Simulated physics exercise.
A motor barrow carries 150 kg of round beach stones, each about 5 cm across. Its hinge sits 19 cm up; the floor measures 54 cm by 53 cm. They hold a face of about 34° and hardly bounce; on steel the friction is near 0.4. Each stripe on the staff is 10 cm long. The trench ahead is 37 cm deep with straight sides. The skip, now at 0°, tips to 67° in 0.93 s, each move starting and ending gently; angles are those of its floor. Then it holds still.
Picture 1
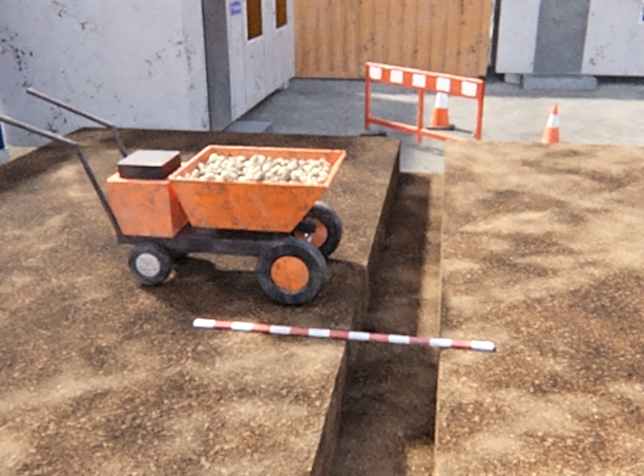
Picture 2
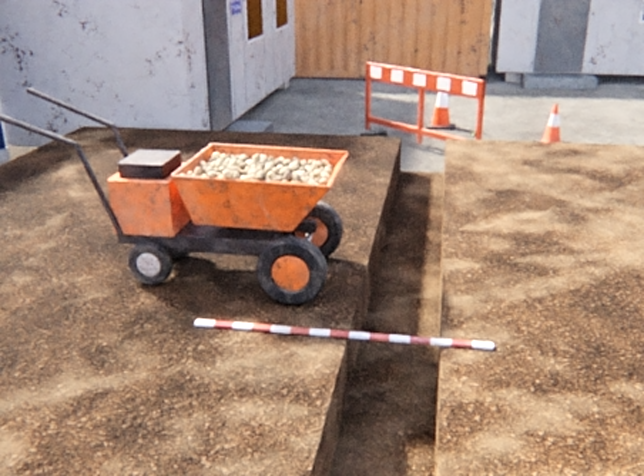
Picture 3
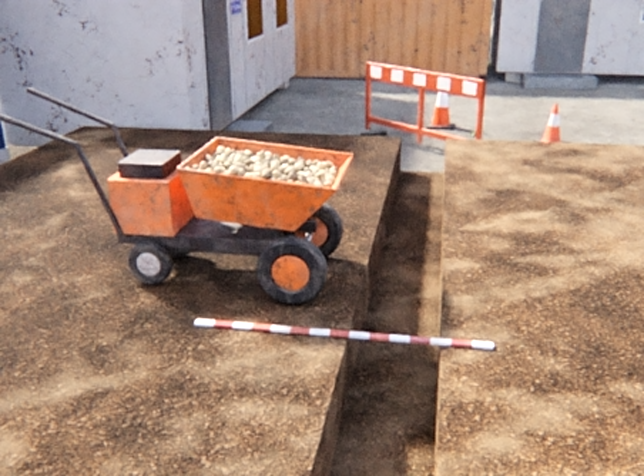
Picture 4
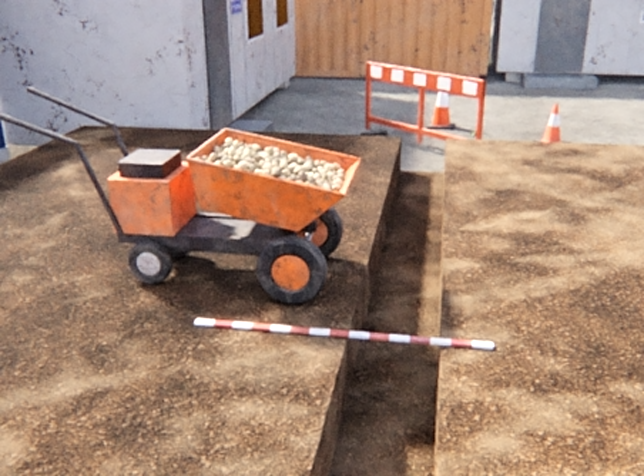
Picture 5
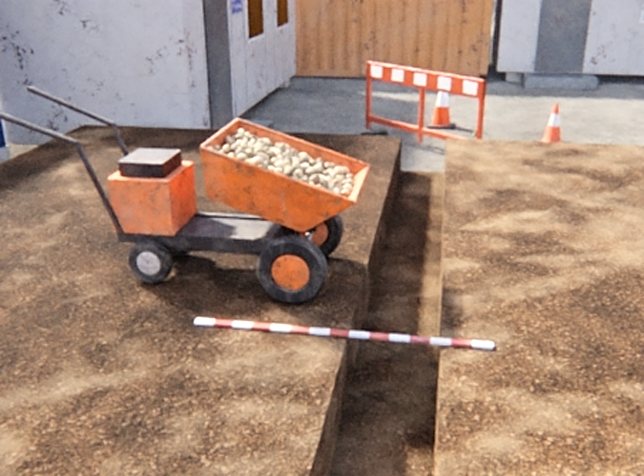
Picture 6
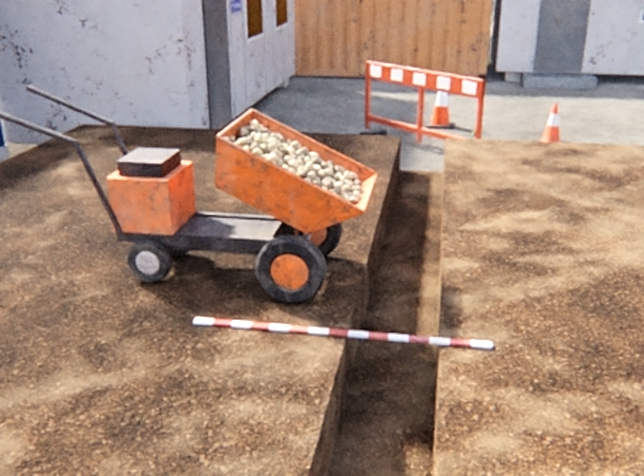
The orange skip of a small motor barrow, loaded with pale round stones, slowly tilted forward to the right, its back end rising, while the barrow stood still beside a straight-sided trench.
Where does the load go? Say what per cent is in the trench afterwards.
Roughly 73 per cent ends in the trench.
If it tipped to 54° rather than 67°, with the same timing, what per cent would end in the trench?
It would be near 55 per cent.
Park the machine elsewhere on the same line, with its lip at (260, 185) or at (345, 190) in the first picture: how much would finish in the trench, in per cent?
Near 90 per cent from the first place, 50 from the second.
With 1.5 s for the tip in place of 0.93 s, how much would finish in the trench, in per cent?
It would be near 80 per cent.
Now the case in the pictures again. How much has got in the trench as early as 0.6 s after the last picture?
About 30 per cent by then.
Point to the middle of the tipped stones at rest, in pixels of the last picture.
Around (420, 327).
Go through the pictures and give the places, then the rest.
Lip at (327, 187), floor tilted 0°, highest stones at (273, 166), in the first picture.
The skip is at 1°, its lip at (329, 187); the top of the load is at (256, 162), in the second picture.
Lip at (336, 190), floor tilted 5°, highest stones at (247, 157), in the third picture.
Lip at (344, 195), floor tilted 11°, highest stones at (233, 149), in the fourth picture.
The skip is at 18°, its lip at (355, 202); the top of the load is at (237, 138), in the fifth picture.
The skip is at 25°, its lip at (364, 212); the top of the load is at (250, 130), in the sixth picture.
Then, 0.3 s after the last picture the floor is at 57°, 100 % in the skip; the foremost stones are at (394, 245).
Then, 0.6 s after the last picture the floor is at 67°, 63 % in the skip, 30 % in the trench, 8 % past the trench; the foremost stones are at (465, 290).
Then, 1.0 s after the last picture the floor is at 67°, 26 % in the skip, 48 % in the trench, 26 % past the trench; the foremost stones are at (572, 284).
Then, 2.9 s after the last picture the floor is at 67°, 0 % in the skip, 73 % in the trench, 27 % past the trench; the foremost stones are past the picture's edge.
